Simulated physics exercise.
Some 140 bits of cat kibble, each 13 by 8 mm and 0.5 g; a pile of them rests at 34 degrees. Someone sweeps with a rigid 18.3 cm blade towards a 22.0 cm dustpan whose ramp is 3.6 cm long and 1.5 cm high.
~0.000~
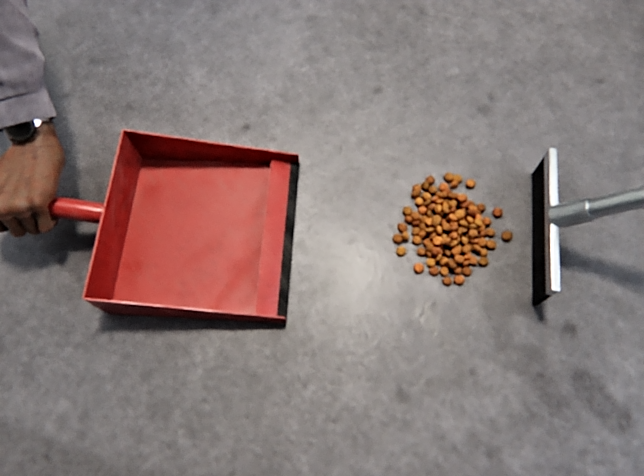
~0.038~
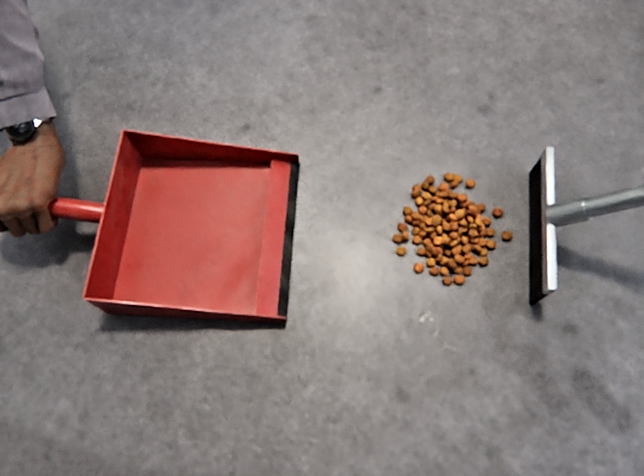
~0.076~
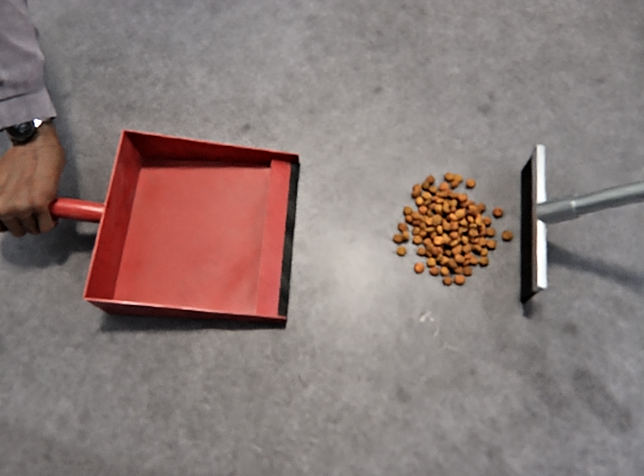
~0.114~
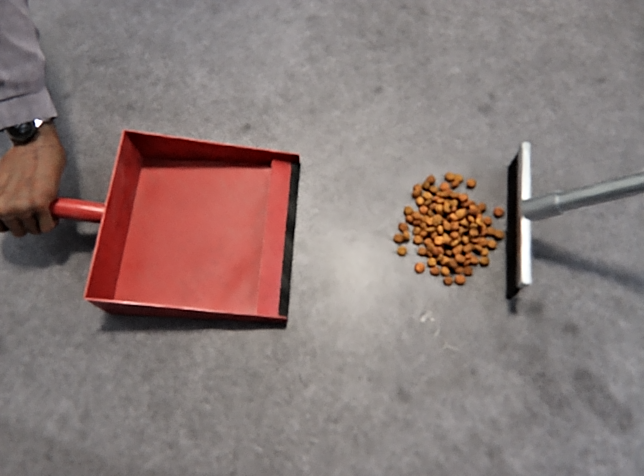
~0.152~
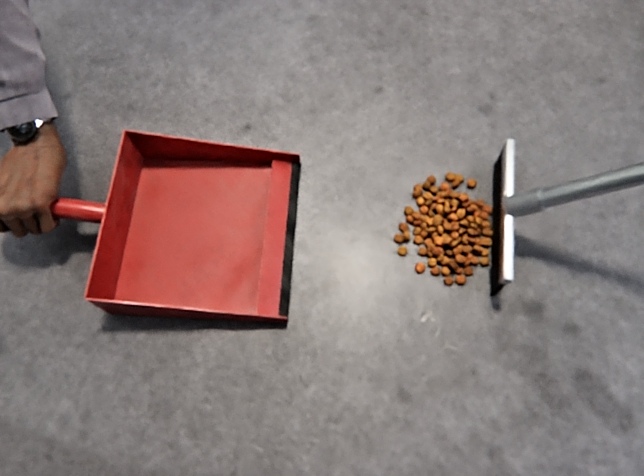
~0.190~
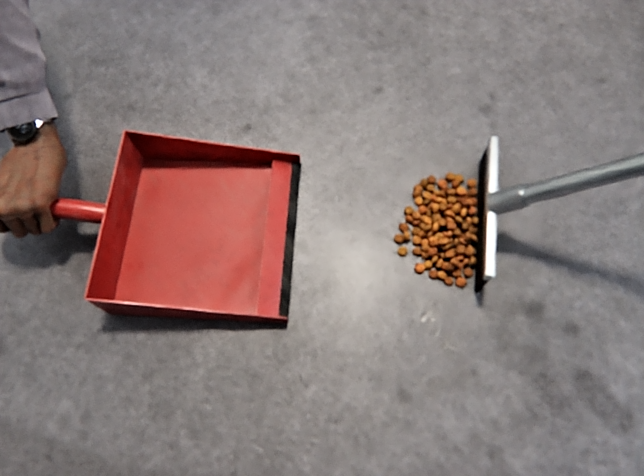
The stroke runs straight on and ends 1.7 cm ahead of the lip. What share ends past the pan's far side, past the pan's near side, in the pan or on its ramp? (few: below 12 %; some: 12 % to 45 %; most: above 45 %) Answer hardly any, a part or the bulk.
Past the pan's far side: A part; past the pan's near side: Hardly any; in the pan or on its ramp: A part.
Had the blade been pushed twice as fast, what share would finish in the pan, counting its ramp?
In that case some 45 per cent.
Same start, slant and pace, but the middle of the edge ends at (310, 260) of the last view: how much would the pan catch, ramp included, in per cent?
Some 30 per cent.
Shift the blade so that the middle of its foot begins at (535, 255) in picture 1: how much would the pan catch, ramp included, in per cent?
About 35 per cent.
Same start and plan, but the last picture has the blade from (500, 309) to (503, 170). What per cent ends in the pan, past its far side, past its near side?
Pan 10, far 0, near 10.
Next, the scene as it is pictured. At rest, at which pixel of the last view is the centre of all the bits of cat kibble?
Near (296, 201).
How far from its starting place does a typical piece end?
Roughly 22 cm.
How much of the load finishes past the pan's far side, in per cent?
Roughly 15 per cent.
After 0.40 s, middle of the blade 13 cm from the lip; 0 % over the lip, far side 5 %, near side 0 %.
After 0.54 s, middle of the blade 6 cm from the lip; 0 % over the lip, far side 15 %, near side 0 %.
After 0.80 s, middle of the blade 2 cm from the lip; 40 % over the lip, far side 15 %, near side 0 %.
In the end, at 1.4 s, far side 15 %, near side 0 %, pan 35 %, in front of the lip or behind the blade 45 %.
